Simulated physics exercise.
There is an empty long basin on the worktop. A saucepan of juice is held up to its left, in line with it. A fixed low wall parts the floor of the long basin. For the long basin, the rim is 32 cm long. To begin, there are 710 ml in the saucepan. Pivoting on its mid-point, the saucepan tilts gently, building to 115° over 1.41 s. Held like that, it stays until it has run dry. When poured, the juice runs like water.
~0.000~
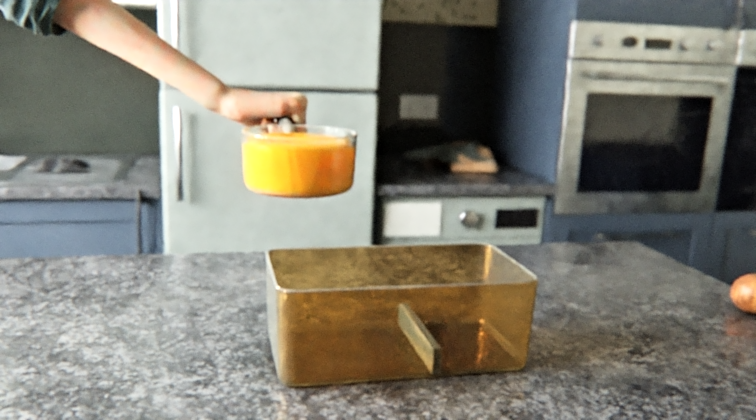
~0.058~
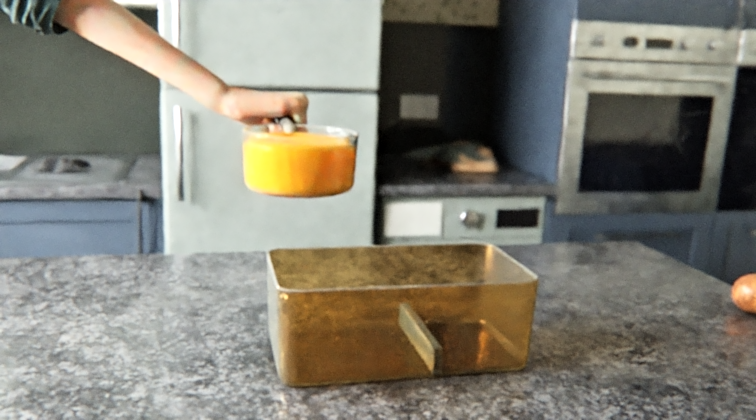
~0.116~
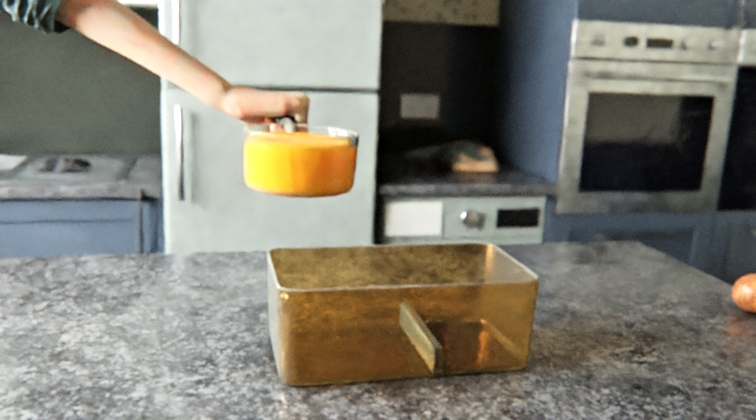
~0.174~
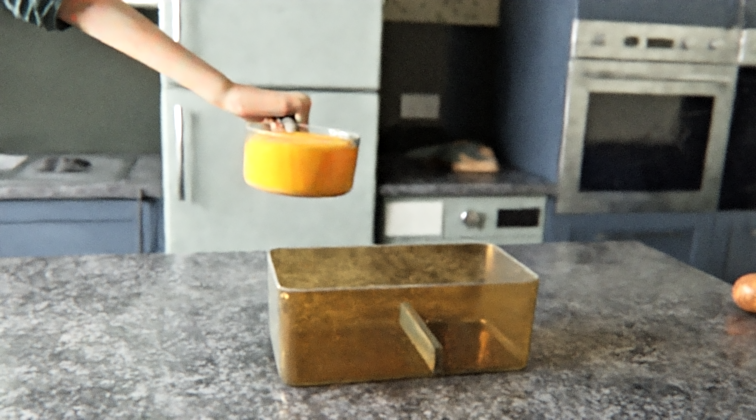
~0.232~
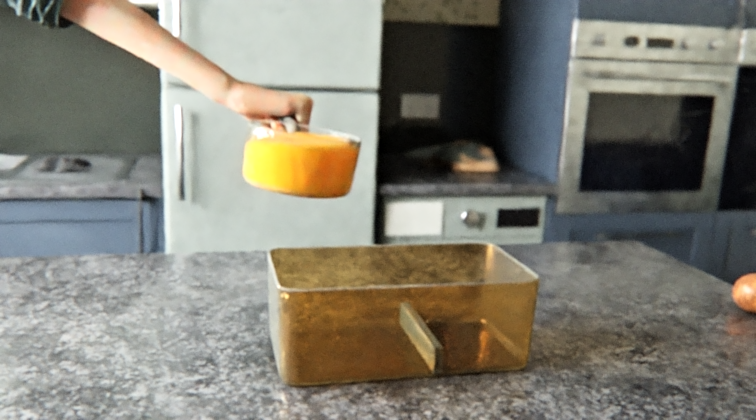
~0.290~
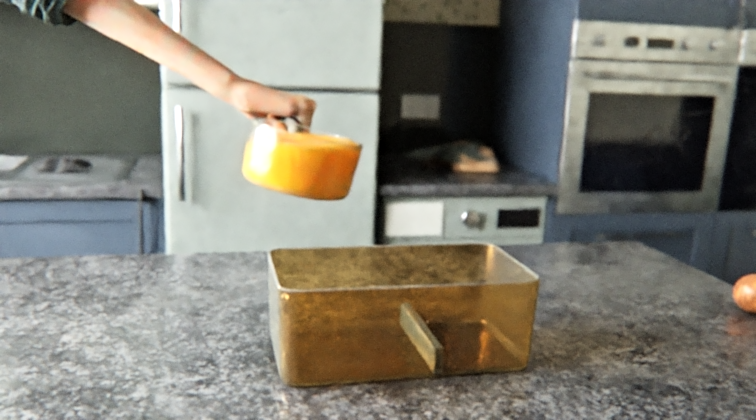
Hand holding a saucepan of orange juice above an empty long basin on a kitchen worktop, tilting it slightly to the right.
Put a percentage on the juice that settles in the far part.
Roughly 24 per cent ends up there.
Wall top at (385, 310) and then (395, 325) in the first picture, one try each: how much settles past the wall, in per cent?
In order, 70 and 60 per cent.
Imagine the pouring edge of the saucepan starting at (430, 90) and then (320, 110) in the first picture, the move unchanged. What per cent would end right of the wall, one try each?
Try 1: Approx. 80 %; try 2: Approx. 10 %.
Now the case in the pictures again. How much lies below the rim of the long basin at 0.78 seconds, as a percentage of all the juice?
Around 22 percent.
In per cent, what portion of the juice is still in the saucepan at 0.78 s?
Portion remaining: Approx. 46 per cent.
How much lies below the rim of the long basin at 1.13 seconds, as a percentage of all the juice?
Value: Approx. 88 %.
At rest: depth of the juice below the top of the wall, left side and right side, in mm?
Left side: Around 16 mm. Right side: Around 24 mm.
After 0.78 s the tilt is 67° and 47 per cent is still to pour, 18 is left of the wall and 3 right of it.
After 1.13 s the tilt is 104° and 6 per cent is still to pour, 65 is left of the wall and 22 right of it.
After 1.50 s the tilt is 115° and 0 per cent is still to pour, 75 is left of the wall and 24 right of it.
After 1.91 s the tilt is 115° and 0 per cent is still to pour, 75 is left of the wall and 24 right of it.
In the end 75 per cent lies left of the wall, 24 right of it and 1 outside.
